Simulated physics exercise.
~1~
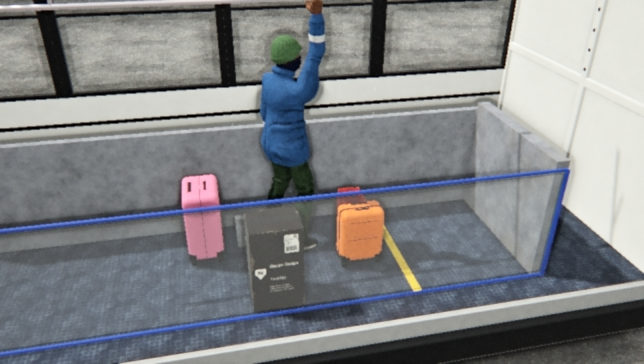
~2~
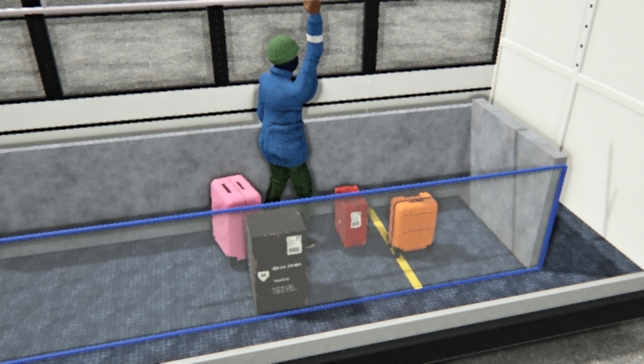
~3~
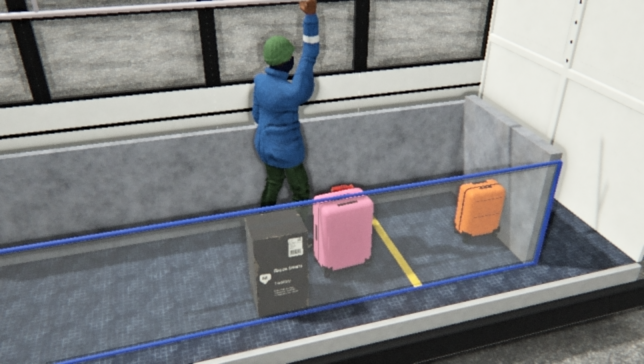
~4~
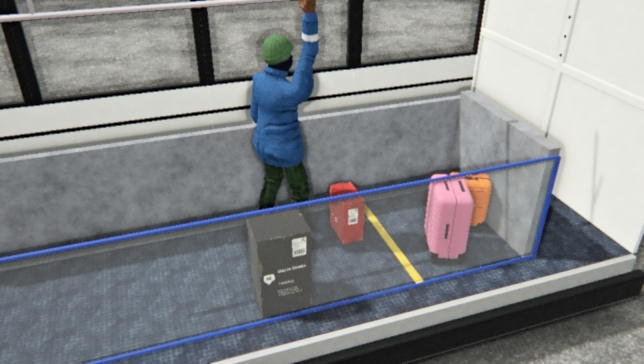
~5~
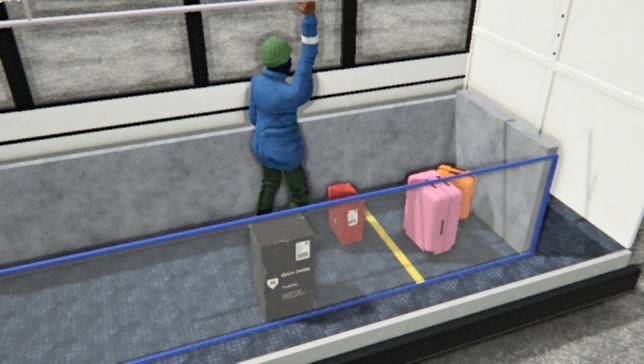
Person in blue coat standing still as pink and orange suitcases roll right past a yellow line, then drift slightly back left.
